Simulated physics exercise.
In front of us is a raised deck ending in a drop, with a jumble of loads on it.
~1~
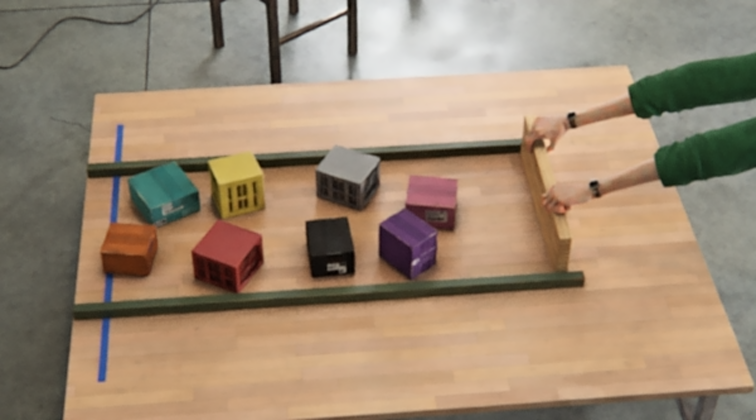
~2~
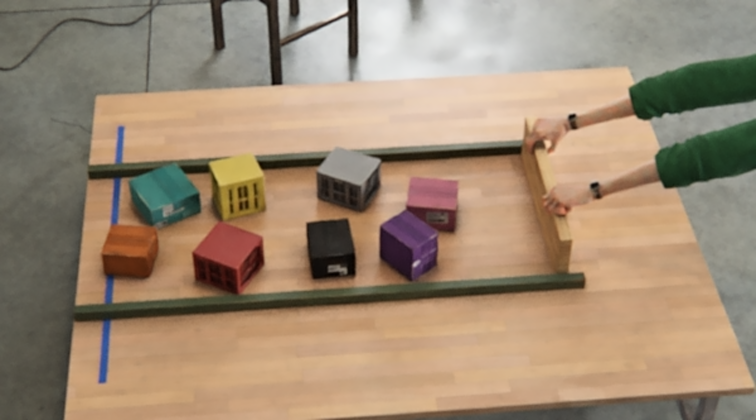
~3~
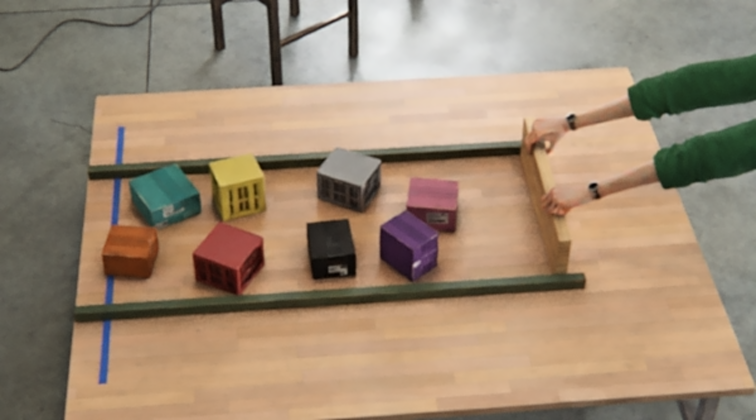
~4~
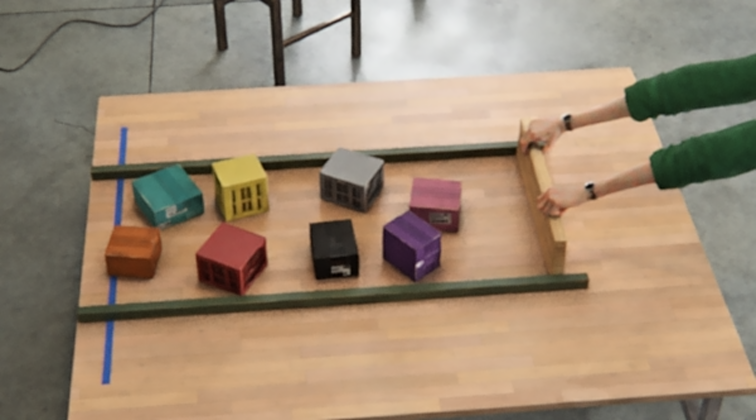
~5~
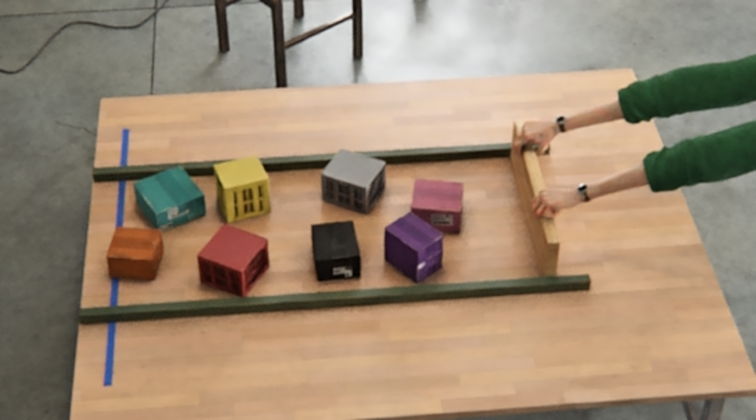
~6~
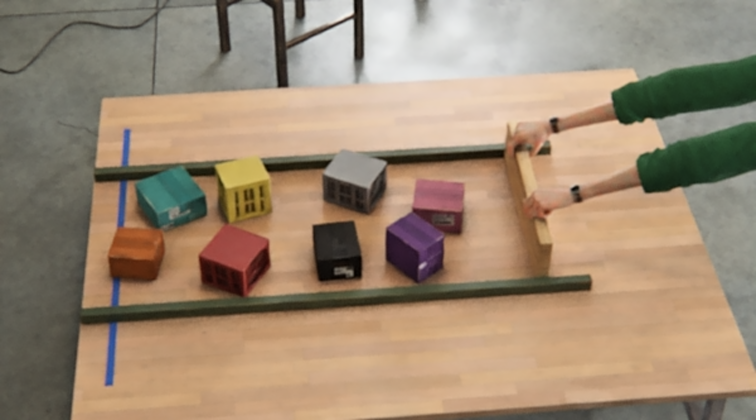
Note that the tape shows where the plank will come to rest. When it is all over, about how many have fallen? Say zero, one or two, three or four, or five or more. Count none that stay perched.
When it is all over, the number fallen is five or more.
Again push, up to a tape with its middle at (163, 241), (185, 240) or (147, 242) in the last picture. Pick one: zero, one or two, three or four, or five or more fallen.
Going through the places as listed, I'd say 3 or 4, then either three or four, then at least five.
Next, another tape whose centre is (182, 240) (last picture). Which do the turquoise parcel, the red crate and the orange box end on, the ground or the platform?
The turquoise parcel leaves the top, the red crate leaves the top and the orange box leaves the top.
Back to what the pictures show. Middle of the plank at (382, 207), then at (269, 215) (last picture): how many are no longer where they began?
Well, it's 4 at the first one and 8 at the second.
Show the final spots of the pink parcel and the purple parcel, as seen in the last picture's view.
The pink parcel ends up near (93, 233), and the purple parcel near (96, 261).
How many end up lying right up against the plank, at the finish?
Result: 3 in all.
Soon after, none off yet; orange box at rest near (137, 253); turquoise parcel at rest near (171, 199); red crate at rest near (235, 261).
Then, none off yet; orange box at rest near (137, 253); turquoise parcel at rest near (171, 199); red crate moved about its own width near (182, 272).
Further on, none off yet; orange box moved about its own width near (93, 243); turquoise parcel moved well along near (79, 206); red crate moved well along near (85, 281).
By the end, the number that fall off is five or more; fallen, black parcel, yellow crate, red crate, turquoise parcel and orange box.
